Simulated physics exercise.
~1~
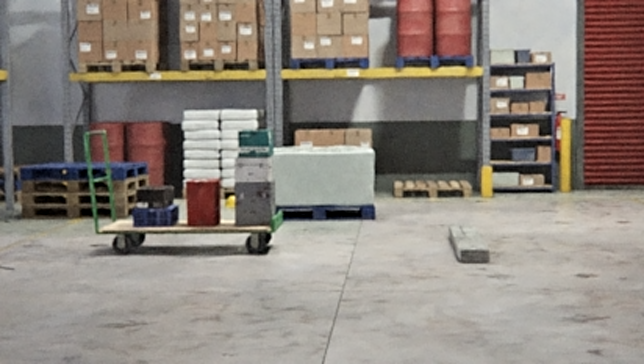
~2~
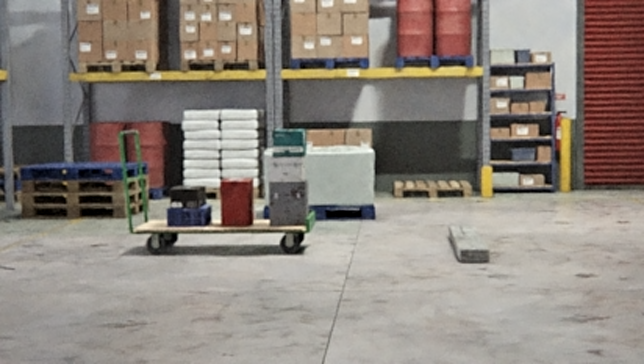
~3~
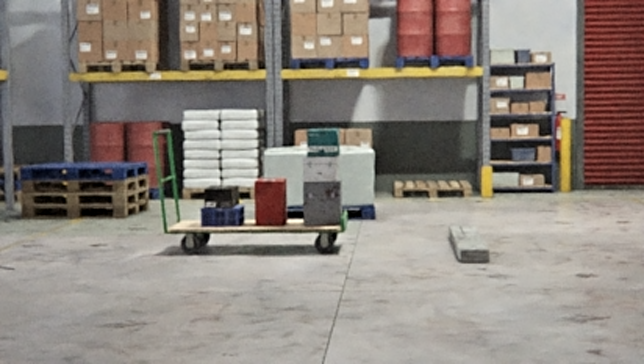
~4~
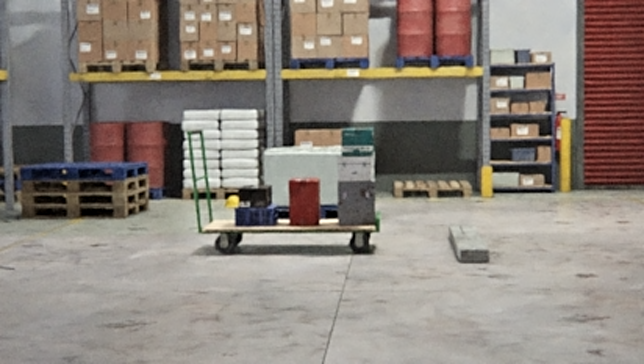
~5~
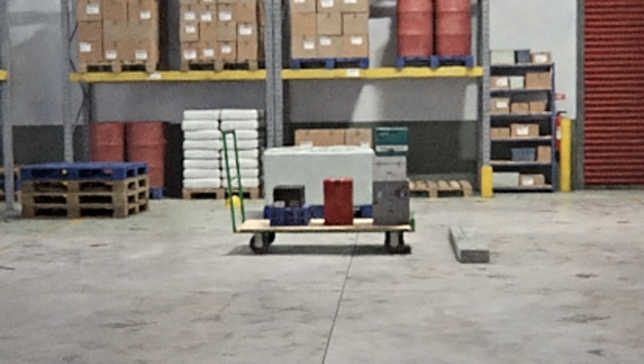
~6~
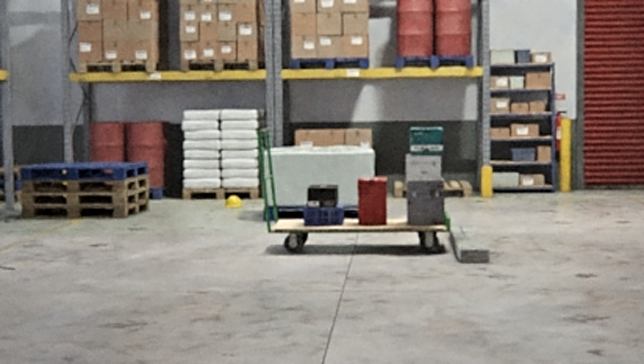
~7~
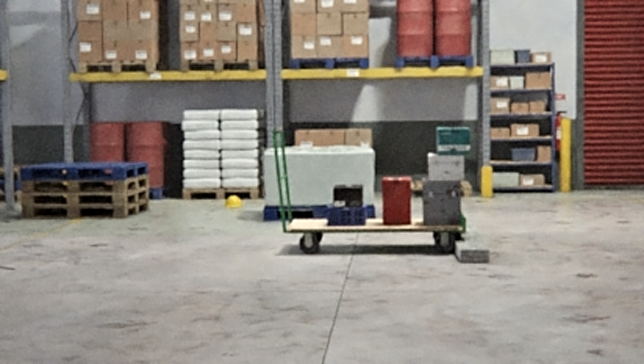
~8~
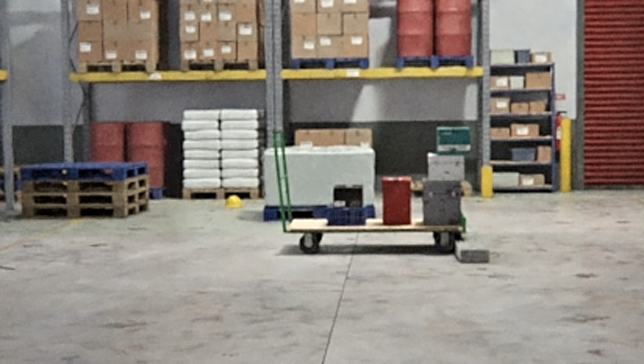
A loaded flatbed trolley rolls right and stops at a floor beam, its load still aboard.
